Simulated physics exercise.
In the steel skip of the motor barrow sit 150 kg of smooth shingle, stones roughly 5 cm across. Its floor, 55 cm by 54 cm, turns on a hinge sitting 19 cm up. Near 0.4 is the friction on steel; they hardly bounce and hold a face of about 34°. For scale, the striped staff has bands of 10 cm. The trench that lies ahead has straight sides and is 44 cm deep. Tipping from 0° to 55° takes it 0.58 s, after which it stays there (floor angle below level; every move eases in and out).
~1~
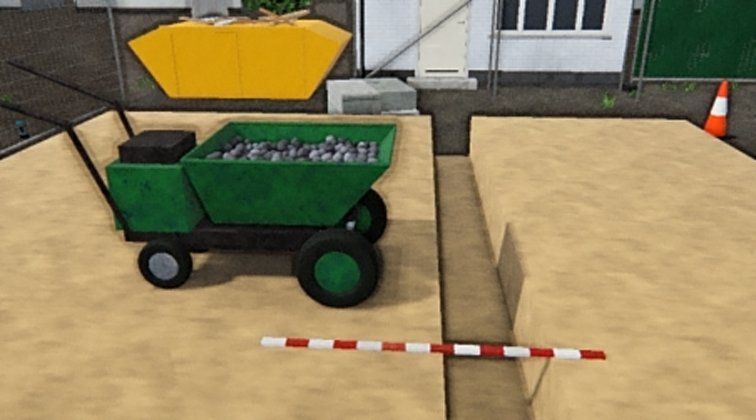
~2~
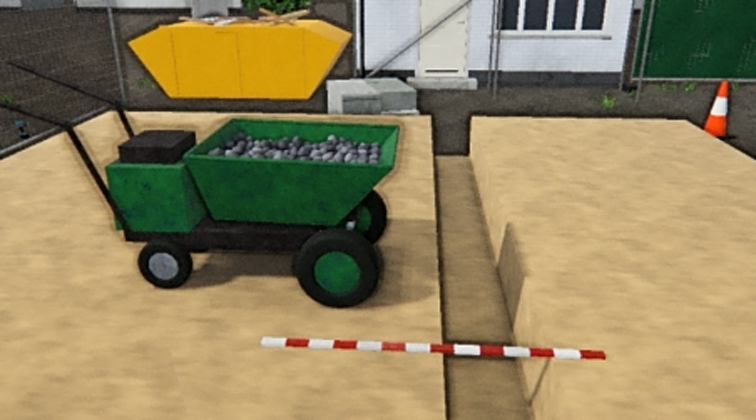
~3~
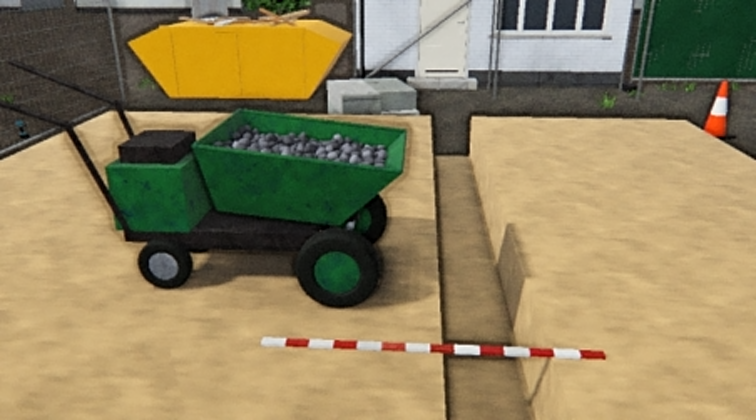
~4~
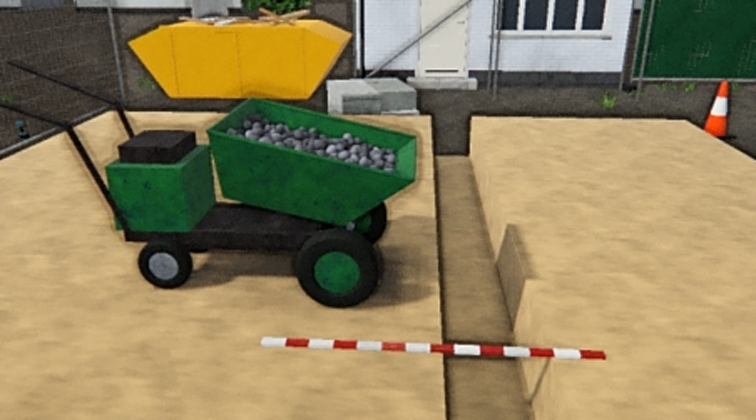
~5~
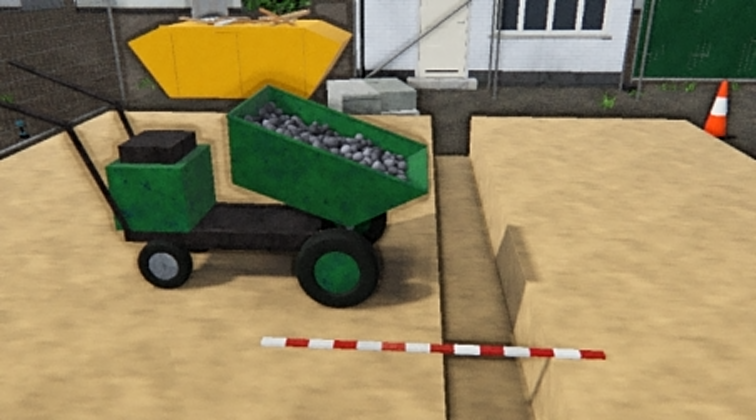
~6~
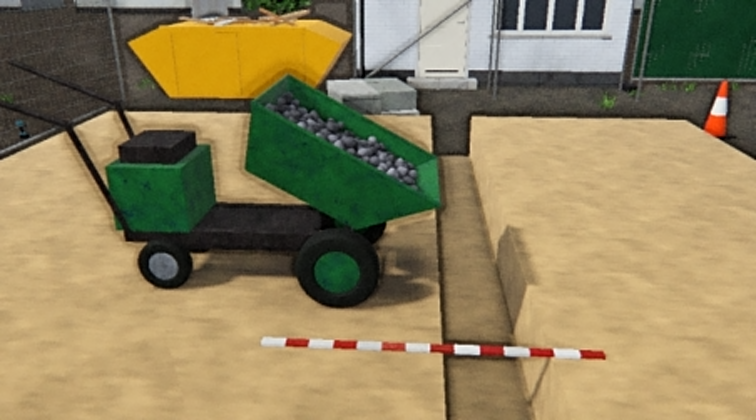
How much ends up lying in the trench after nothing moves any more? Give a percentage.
A share of about 61 per cent.
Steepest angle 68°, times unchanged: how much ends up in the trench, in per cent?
With that change, near 80 per cent.
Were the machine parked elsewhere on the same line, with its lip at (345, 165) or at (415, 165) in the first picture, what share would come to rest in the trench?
From the first place around 75 per cent, from the other around 45.
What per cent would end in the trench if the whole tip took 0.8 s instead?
Close to 70 percent, then.
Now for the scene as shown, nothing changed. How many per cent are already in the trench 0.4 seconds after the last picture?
5 per cent, give or take.
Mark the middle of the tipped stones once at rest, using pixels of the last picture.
Near (492, 340).
Then, 0.1 s after the last picture the floor is at 46°, 100 % in the skip; the foremost stones are at (433, 213).
Then, 0.4 s after the last picture the floor is at 55°, 95 % in the skip, 5 % in the trench; the foremost stones are at (499, 252).
Then, 0.7 s after the last picture the floor is at 55°, 52 % in the skip, 35 % in the trench, 13 % past the trench; the foremost stones are at (603, 291).
Then, 2.7 s after the last picture the floor is at 55°, 24 % in the skip, 61 % in the trench, 15 % past the trench; the foremost stones are at (724, 278).
